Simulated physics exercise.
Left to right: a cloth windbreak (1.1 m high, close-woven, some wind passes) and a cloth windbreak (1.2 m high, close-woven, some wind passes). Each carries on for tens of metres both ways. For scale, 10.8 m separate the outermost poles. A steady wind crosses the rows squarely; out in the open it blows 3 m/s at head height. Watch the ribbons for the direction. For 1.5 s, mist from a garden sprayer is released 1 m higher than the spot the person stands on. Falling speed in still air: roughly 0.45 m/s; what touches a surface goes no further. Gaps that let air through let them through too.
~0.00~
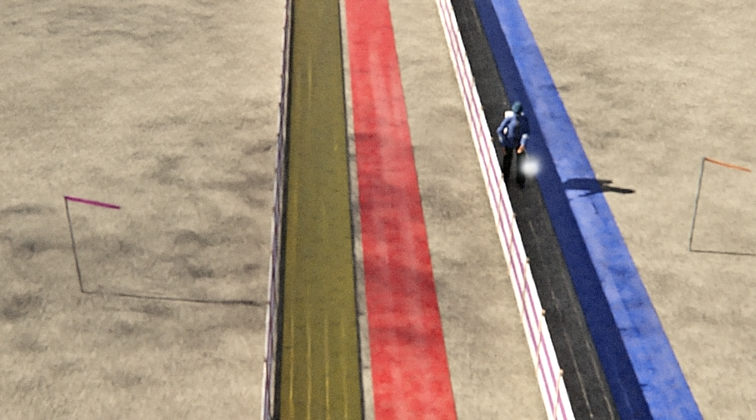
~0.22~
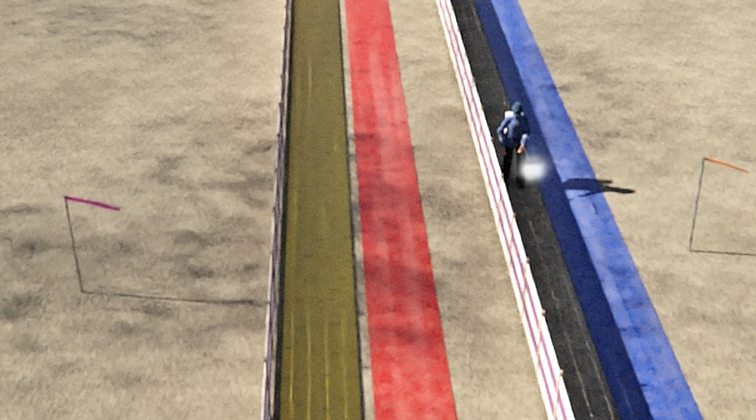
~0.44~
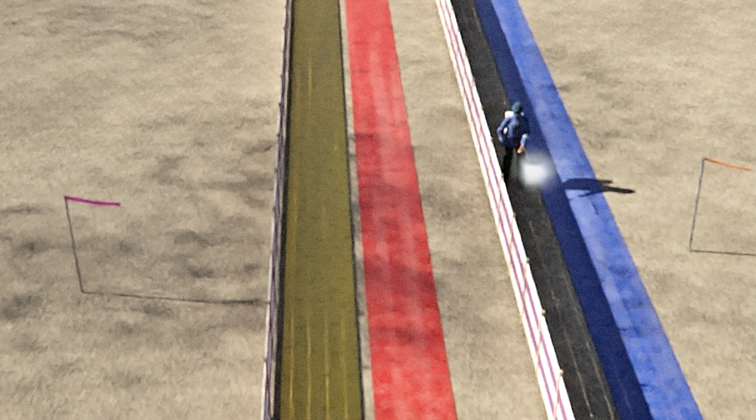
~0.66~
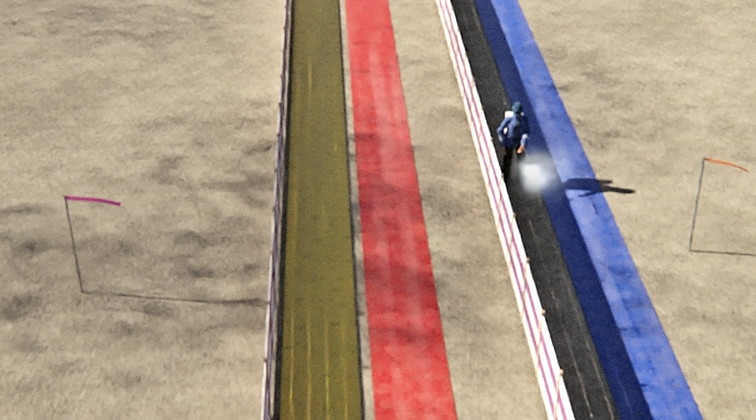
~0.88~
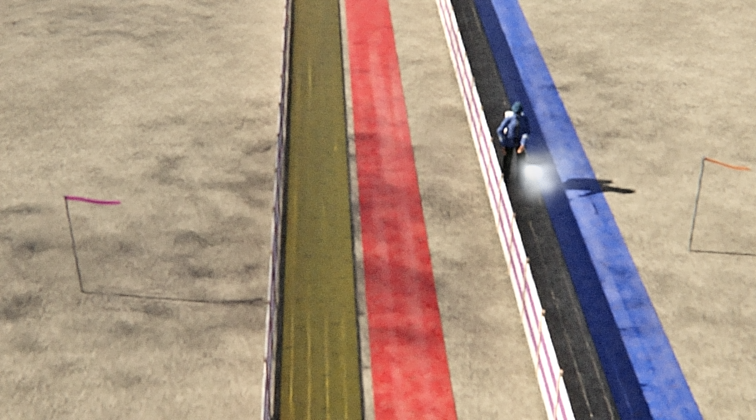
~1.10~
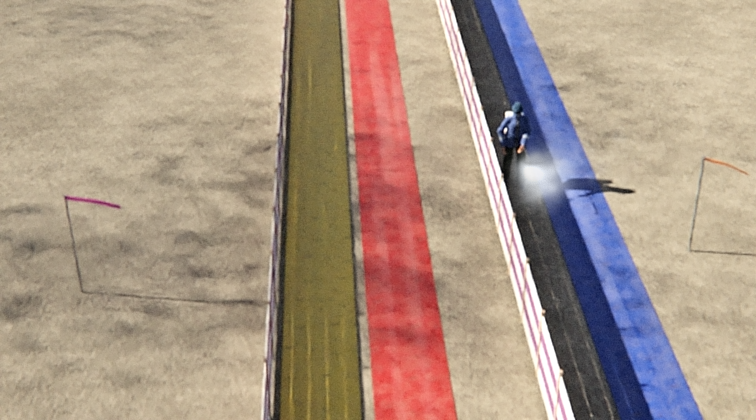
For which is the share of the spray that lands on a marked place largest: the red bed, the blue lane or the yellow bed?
The blue one.
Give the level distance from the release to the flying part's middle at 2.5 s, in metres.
Roughly 0.5 m.
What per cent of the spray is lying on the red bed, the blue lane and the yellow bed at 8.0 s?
Roughly 0 % red, 45 % blue, 0 % yellow.
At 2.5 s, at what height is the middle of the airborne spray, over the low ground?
About 0.6 m.
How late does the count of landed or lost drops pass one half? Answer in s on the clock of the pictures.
At about 3.6 s.
After 2.5 s, 82 % is in the air or yet to come; 8 % lies on the blue lane, 0 % on the yellow bed and 0 % on the red bed; the middle of what still flies is 0.5 m above the low ground, near (560, 185).
After 4.0 s, 39 % is in the air or yet to come; 32 % lies on the blue lane, 0 % on the yellow bed and 0 % on the red bed; the middle of what still flies is 0.5 m above the low ground, near (602, 188).
After 8.0 s, 7 % is in the air or yet to come; 45 % lies on the blue lane, 0 % on the yellow bed and 0 % on the red bed.
After 20.0 s, 0 % is in the air or yet to come; 45 % lies on the blue lane, 0 % on the yellow bed and 0 % on the red bed.
After 45.0 s, 0 % is in the air or yet to come; 45 % lies on the blue lane, 0 % on the yellow bed and 0 % on the red bed.
